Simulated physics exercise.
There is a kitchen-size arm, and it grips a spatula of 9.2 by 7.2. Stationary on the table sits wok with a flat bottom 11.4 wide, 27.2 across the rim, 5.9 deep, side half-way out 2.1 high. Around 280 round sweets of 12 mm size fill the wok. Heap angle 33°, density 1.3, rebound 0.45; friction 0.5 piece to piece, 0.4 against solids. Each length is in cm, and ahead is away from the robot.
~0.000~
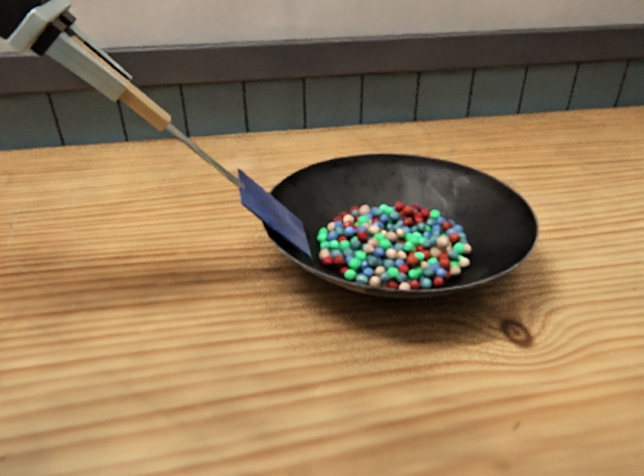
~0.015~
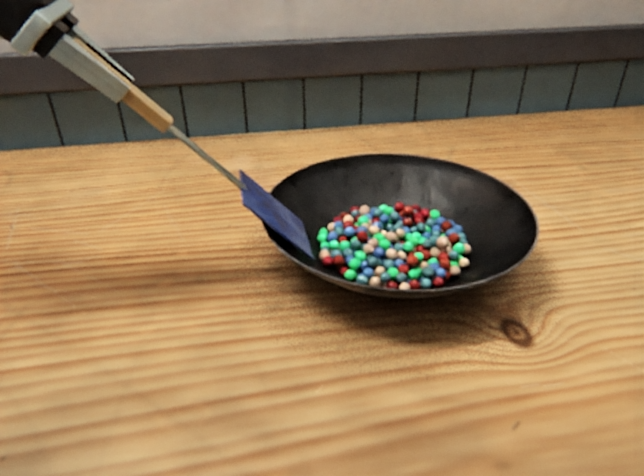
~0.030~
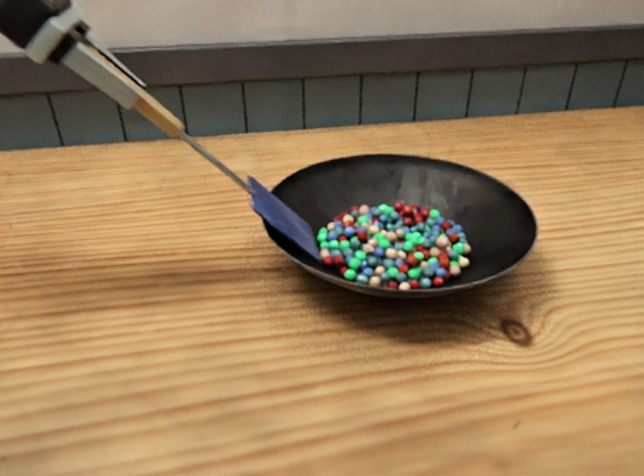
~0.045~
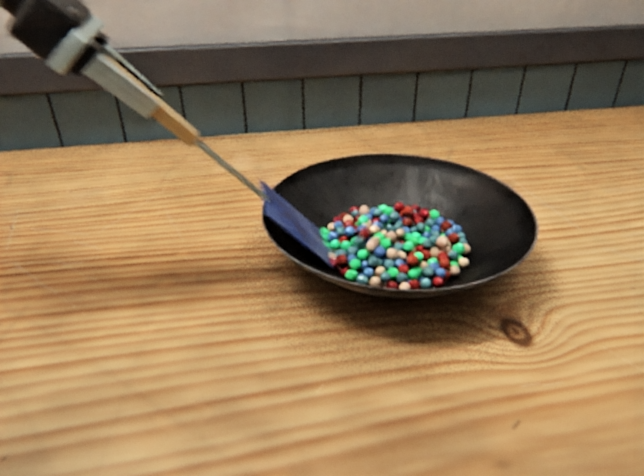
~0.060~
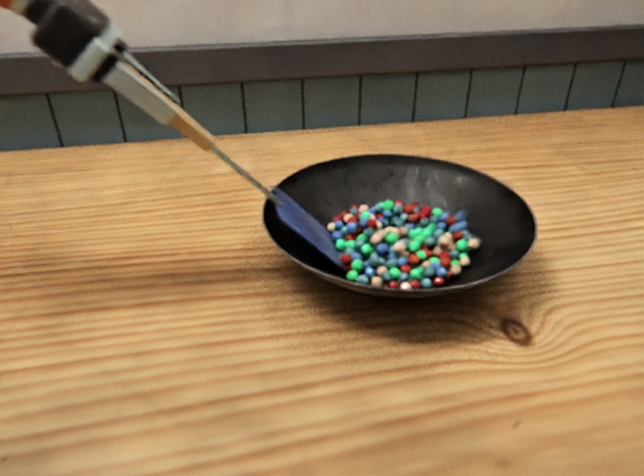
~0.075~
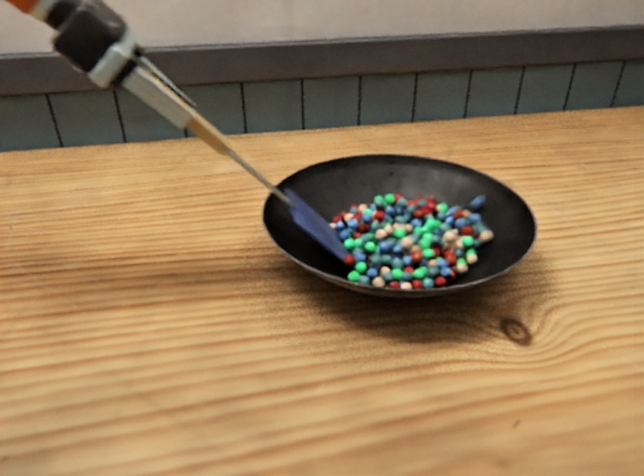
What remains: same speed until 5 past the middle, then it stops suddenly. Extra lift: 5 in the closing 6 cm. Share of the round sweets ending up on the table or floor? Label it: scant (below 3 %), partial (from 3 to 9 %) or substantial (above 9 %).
Partial (from 3 to 9 %).
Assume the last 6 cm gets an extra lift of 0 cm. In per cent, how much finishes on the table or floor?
5 per cent.
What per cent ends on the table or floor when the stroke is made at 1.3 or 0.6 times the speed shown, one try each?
Estimates, in order: 15 % and 0 %.
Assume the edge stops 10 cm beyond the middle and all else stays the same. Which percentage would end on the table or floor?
It would be near 30 per cent.
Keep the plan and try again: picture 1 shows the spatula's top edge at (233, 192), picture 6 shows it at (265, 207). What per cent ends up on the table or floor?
Off the vessel, on the table or floor: Some 0 percent.
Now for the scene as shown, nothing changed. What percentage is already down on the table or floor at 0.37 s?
I'd say close to 6 in a hundred.
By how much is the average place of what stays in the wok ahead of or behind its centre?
Offset: About 4.5 cm, ahead.
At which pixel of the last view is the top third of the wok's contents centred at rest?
Pixel estimate: About (467, 222).
By 0.11 s, sloping 48°, highest piece 8 above the table; 280 in the wok, 1 on the blade or in flight.
By 0.15 s, sloping 48°, highest piece 10 above the table; 280 in the wok, 1 on the blade or in flight.
By 0.37 s, sloping 48°, highest piece 7 above the table; 264 in the wok, 16 on the table or floor, 1 on the blade or in flight.
By 1.42 s, sloping 48°, highest piece 6 above the table; 264 in the wok, 17 on the table or floor.
Final count, 264 in the wok, 17 on the table or floor. That is 6 % on the table or floor.
